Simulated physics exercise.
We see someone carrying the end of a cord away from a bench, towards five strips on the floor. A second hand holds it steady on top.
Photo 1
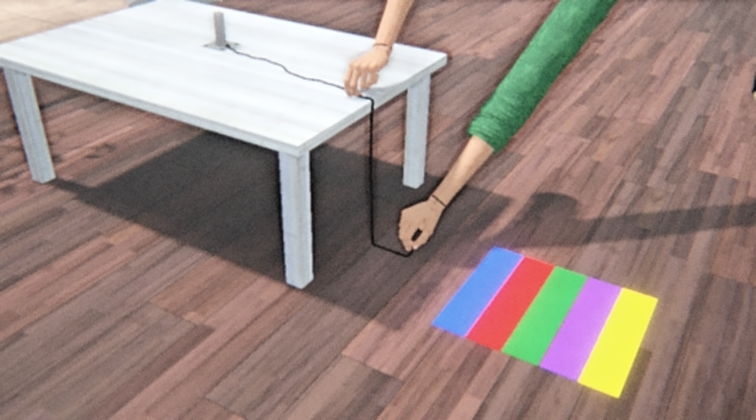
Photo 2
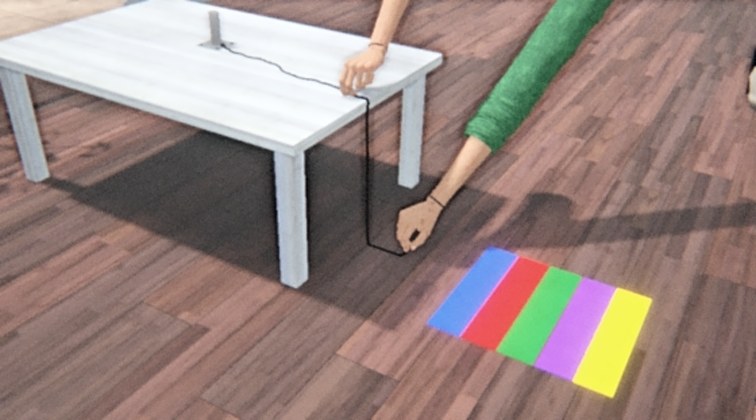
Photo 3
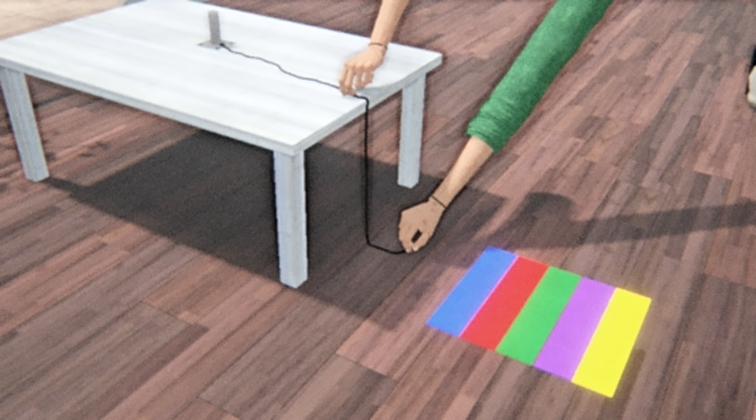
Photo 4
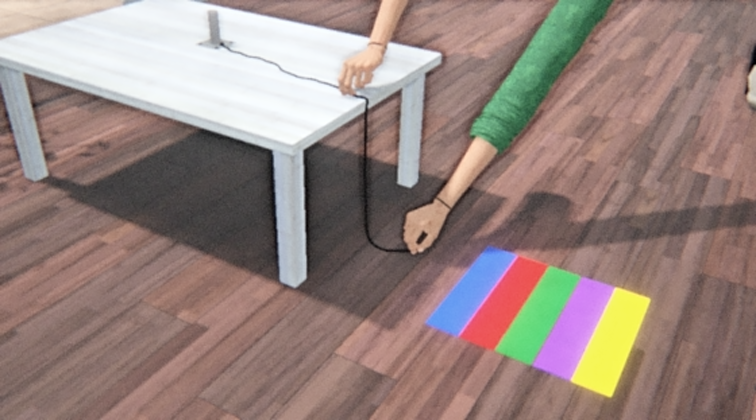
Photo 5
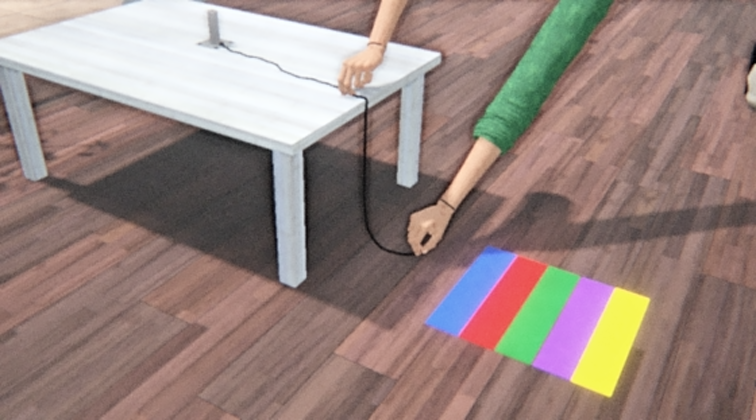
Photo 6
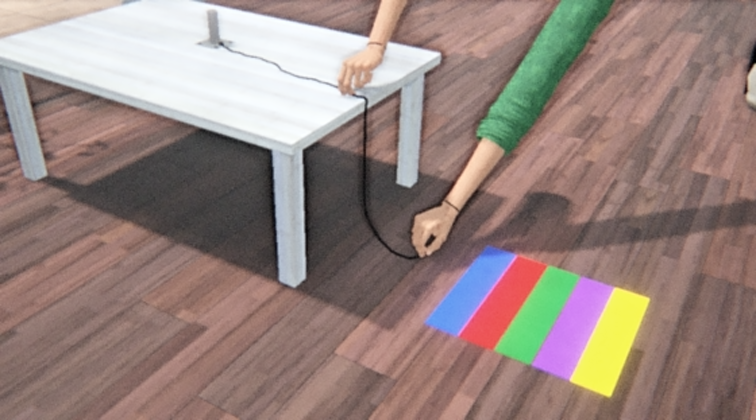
A hand at the end of a green-sleeved arm holds a black cord's end below a white table, while another hand rests on the cord at the table's edge. The lower hand moves slightly right, towards five coloured strips on the floor, and the hanging cord's sharp bend loosens into a curve.
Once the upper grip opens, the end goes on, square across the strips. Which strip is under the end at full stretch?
The red strip.
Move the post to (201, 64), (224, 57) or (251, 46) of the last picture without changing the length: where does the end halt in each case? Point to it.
Pixels, try by try: About (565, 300), (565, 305), (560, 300).
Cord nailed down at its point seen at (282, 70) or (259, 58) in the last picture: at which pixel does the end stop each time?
First try close to (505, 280), second close to (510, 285).
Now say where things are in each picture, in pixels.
In the first picture, end (412, 247); blue (460, 314); red (494, 327); green (530, 341); purple (567, 355); yellow (607, 370).
In the second picture, end (410, 248); cord through (235, 53) (279, 67) (327, 84) (367, 116) (368, 179) (368, 237).
In the third picture, end (412, 248).
In the fourth picture, end (417, 250); cord through (234, 52) (278, 66) (326, 84) (366, 115) (365, 178) (368, 237).
In the fifth picture, end (421, 251).
In the sixth picture, end (425, 253); cord through (233, 52) (278, 66) (326, 83) (365, 115) (364, 178) (378, 237).
Early on, end near (443, 259); short of the strips.
Midway, end near (486, 274); over blue.
At the end of the slack, end near (513, 283); over red. The end stops over the red strip.
